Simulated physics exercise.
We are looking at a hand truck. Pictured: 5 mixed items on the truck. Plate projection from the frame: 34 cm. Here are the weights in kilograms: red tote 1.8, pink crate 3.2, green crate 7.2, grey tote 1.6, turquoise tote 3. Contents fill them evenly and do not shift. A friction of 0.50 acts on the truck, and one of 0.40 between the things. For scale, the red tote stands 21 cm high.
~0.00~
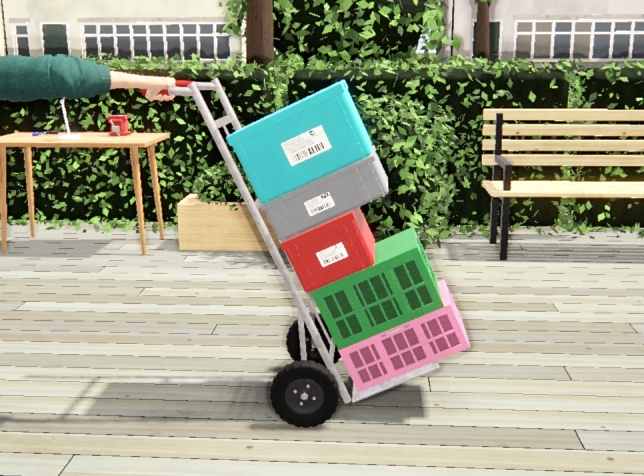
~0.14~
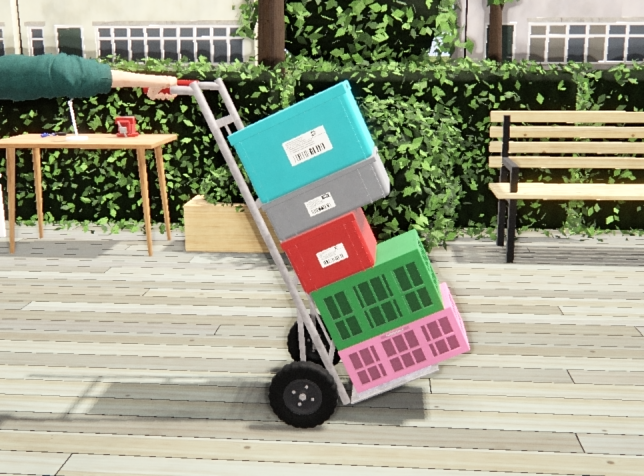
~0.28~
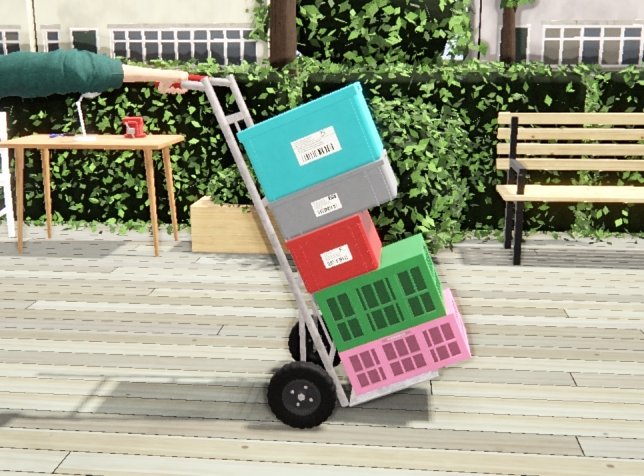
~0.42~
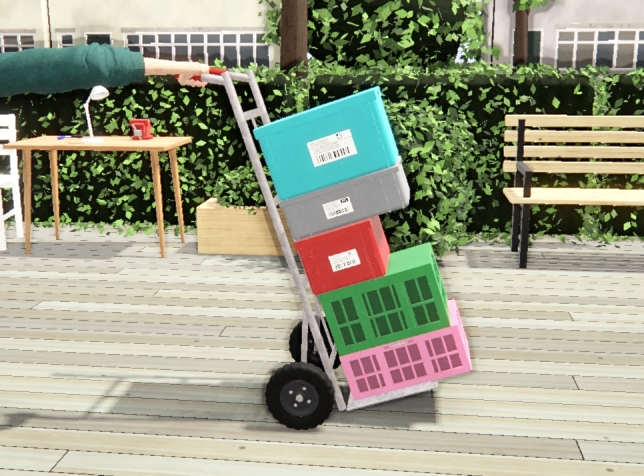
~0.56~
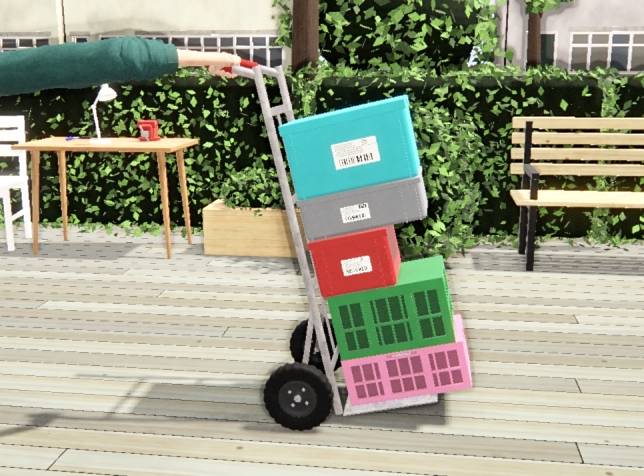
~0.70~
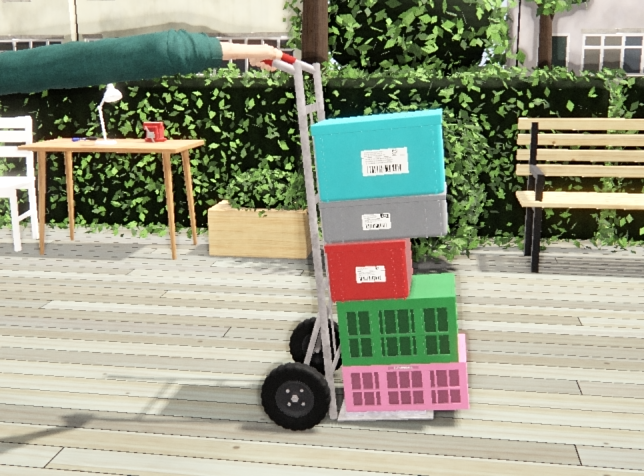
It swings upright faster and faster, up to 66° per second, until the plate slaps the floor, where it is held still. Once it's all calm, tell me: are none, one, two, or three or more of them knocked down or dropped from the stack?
Three or more are.
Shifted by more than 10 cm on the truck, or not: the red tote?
Red tote: Moved.
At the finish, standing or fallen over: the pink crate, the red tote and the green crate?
Well, the pink crate holds steady, the red tote tumbles down, and the green crate holds steady.
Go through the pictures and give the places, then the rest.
In the first frame, leaning back 25°; red tote (331, 243); pink crate (402, 334).
In the second frame, leaning back 25°; turquoise tote (305, 142); green crate (378, 288).
In the third frame, leaning back 22°; grey tote (336, 194); turquoise tote (314, 142).
In the fourth frame, leaning back 19°; green crate (386, 298); grey tote (348, 198).
In the fifth frame, leaning back 13°; turquoise tote (353, 147); green crate (393, 307).
In the sixth frame, leaning back 6°; red tote (371, 261); pink crate (407, 372).
Around 1.10 s, truck upright; red tote tipped 20° against what carries it near (394, 258); turquoise tote tipped 19° against what carries it; grey tote tipped 19° against what carries it.
Around 1.40 s, truck upright; turquoise tote now dropped from the stack; red tote tipped 46° against what carries it near (415, 251); grey tote tipped 46° against what carries it.
Around 1.60 s, truck upright; grey tote now dropped from the stack; red tote on its side near (444, 257).
Around 1.90 s, truck upright; red tote upside down near (487, 267).
Finally (3.3 s), dropped from the stack, grey tote and turquoise tote; on their side or leaning hard on the truck, red tote; the other 2 still in place (within 10 cm). In the last view, pink crate near (407, 381).
